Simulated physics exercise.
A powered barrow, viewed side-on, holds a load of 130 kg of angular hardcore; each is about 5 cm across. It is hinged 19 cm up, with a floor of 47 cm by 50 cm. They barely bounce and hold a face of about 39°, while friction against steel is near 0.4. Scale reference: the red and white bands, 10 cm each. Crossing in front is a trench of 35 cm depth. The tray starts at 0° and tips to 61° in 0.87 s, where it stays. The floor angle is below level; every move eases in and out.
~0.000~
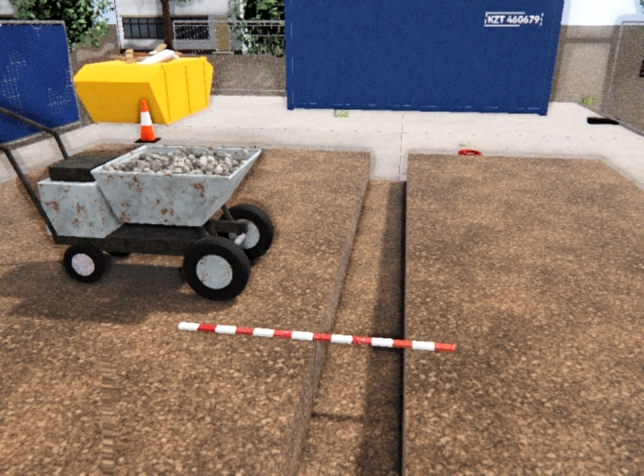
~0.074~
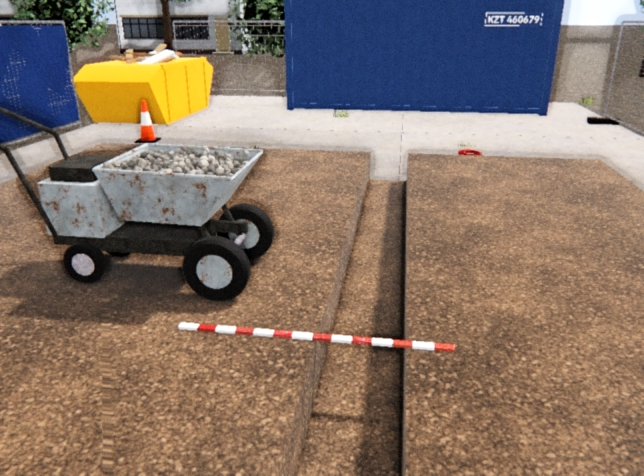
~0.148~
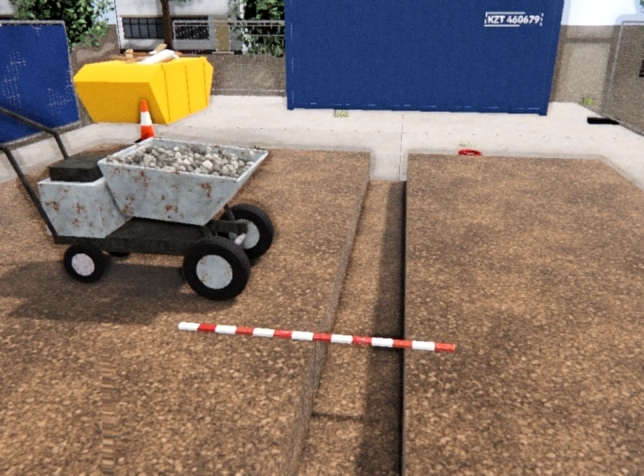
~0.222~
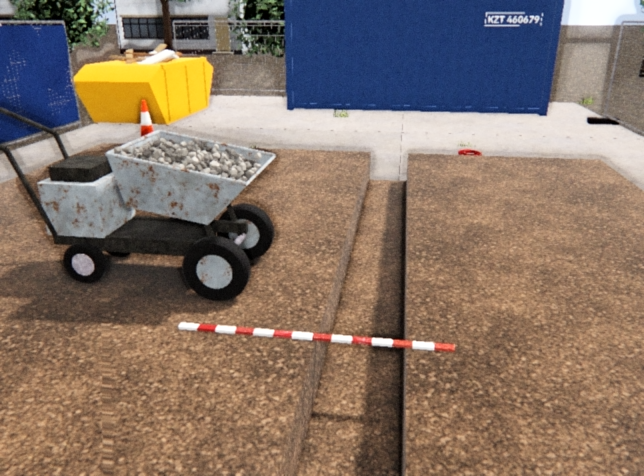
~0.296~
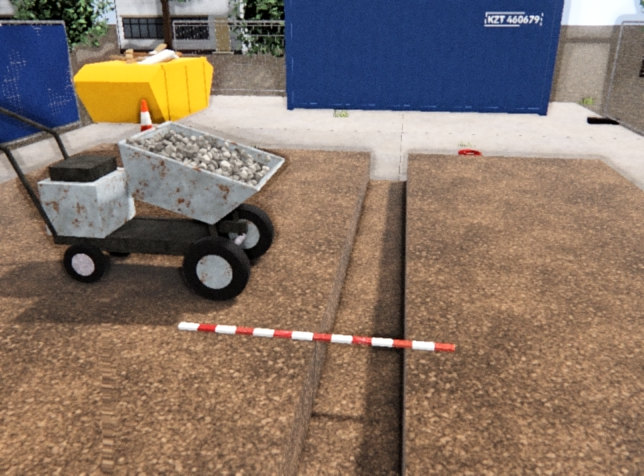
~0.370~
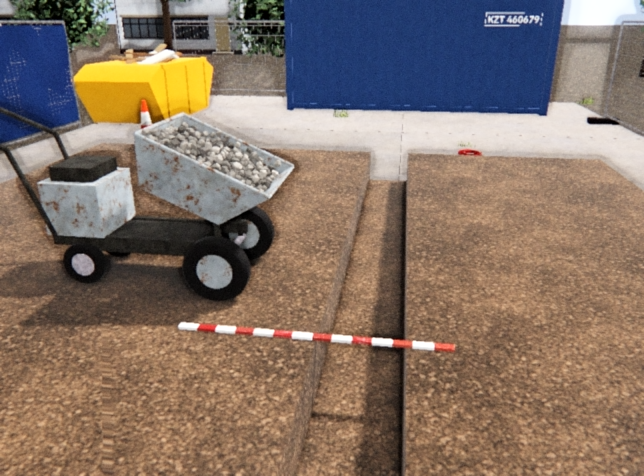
A powered barrow stands still as its stone-filled tray tilts forward toward the right.
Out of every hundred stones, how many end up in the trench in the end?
Around 39 in every hundred.
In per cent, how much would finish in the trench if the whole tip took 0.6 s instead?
About 50%.
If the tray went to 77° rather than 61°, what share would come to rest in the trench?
In that case near 100 per cent.
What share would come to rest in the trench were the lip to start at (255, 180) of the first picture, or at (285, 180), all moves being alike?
I'd expect close to 40 per cent at the first and 25 per cent at the second.
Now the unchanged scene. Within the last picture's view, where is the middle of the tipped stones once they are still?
I'd put it close to (373, 332).
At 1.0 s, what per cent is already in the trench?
By that moment, roughly 5 per cent of the load.
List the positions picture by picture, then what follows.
In the first picture, the tray is at 0°, its lip at (229, 178); the top of the load is at (196, 154).
In the second picture, lip at (231, 179), floor tilted 1°, highest stones at (190, 154); the stones move at 0.3 m/s on average.
In the third picture, lip at (237, 181), floor tilted 5°, highest stones at (162, 152); the stones move at 0.5 m/s on average.
In the fourth picture, lip at (247, 184), floor tilted 10°, highest stones at (162, 145); the stones move at 0.7 m/s on average.
In the fifth picture, the tray is at 16°, its lip at (257, 190); the top of the load is at (166, 138); the stones move at 0.9 m/s on average.
In the sixth picture, the tray is at 24°, its lip at (269, 197); the top of the load is at (178, 130); the stones move at 1.0 m/s on average.
After 0.6 s the floor is at 51°; 100 % in the tray; the foremost stones are at (297, 218).
After 1.0 s the floor is at 61°; 90 % in the tray, 3 % short of the trench, 7 % in the trench; the foremost stones are at (357, 289).
After 1.3 s the floor is at 61°; 68 % in the tray, 2 % short of the trench, 30 % in the trench; the foremost stones are at (401, 327).
After 3.3 s the floor is at 61°; 61 % in the tray, 39 % in the trench; the foremost stones are at (400, 340).
